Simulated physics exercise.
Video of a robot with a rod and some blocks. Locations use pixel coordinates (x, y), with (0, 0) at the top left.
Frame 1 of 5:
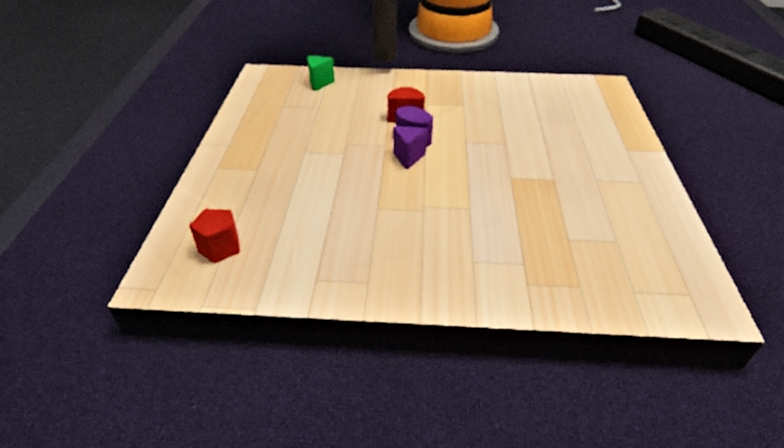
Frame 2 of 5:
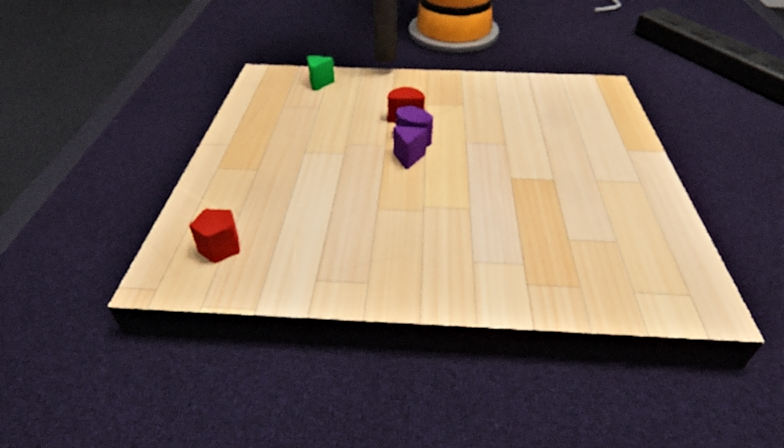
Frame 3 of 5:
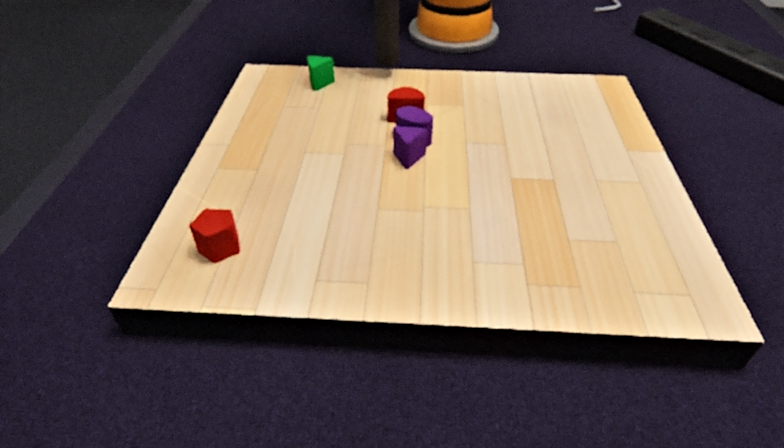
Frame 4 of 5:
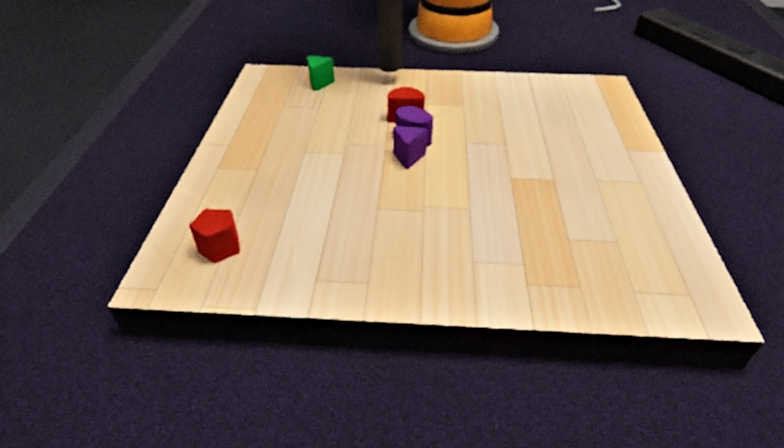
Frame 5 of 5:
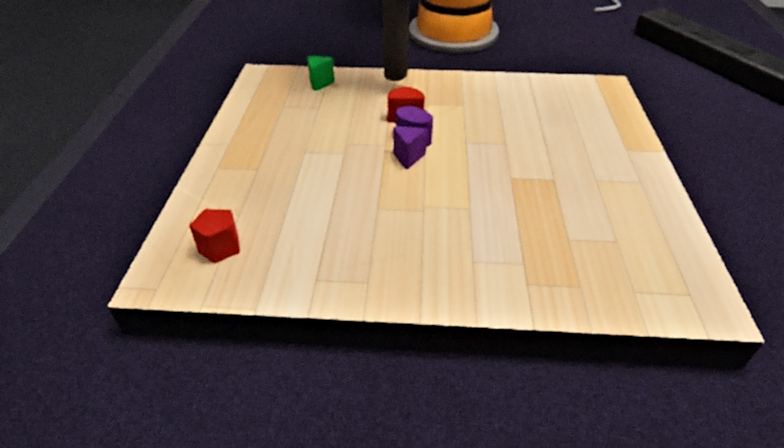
Dark rod shifting slightly down and right near the red half-round block at the board's far edge, while all blocks stay still.
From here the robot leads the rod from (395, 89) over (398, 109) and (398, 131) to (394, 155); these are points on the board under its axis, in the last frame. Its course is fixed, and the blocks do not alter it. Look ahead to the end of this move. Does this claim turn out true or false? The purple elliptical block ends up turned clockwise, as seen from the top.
False
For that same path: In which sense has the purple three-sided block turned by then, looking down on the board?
Direction: Clockwise.
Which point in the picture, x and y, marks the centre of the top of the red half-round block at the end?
The spot you're after is about (420, 137) in the image.
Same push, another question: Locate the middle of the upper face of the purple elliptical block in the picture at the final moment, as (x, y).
My best guess is (447, 143).
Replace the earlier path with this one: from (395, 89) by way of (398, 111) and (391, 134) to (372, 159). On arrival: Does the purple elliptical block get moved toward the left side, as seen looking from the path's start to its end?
In short: Yes.
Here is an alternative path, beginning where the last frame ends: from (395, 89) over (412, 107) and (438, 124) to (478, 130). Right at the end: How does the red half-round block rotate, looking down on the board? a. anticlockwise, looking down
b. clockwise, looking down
b.
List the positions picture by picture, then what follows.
The first frame shows lower end of the rod (385, 57), tops of blocks, red half-round block (406, 93), purple three-sided block (409, 132), purple elliptical block (415, 114).
The second frame shows rod (386, 58), blocks as before.
The third frame shows rod (387, 62), blocks as before.
The fourth frame shows rod (390, 68), blocks as before.
The fifth frame shows rod (396, 76), red half-round block (406, 93), purple three-sided block (409, 132), purple elliptical block (415, 114).
The first path, step by step. One third of the way, rod (398, 96); red half-round block (408, 97).
Two thirds of the way, rod (398, 117); red half-round block (413, 119), turned 25° anticlockwise; purple three-sided block (411, 145), turned 40° clockwise; purple elliptical block (428, 131), turned 35° anticlockwise.
At the end, rod (394, 141); red half-round block (420, 137), turned 65° anticlockwise; purple three-sided block (411, 156), turned 30° clockwise; purple elliptical block (447, 143), turned 70° anticlockwise.
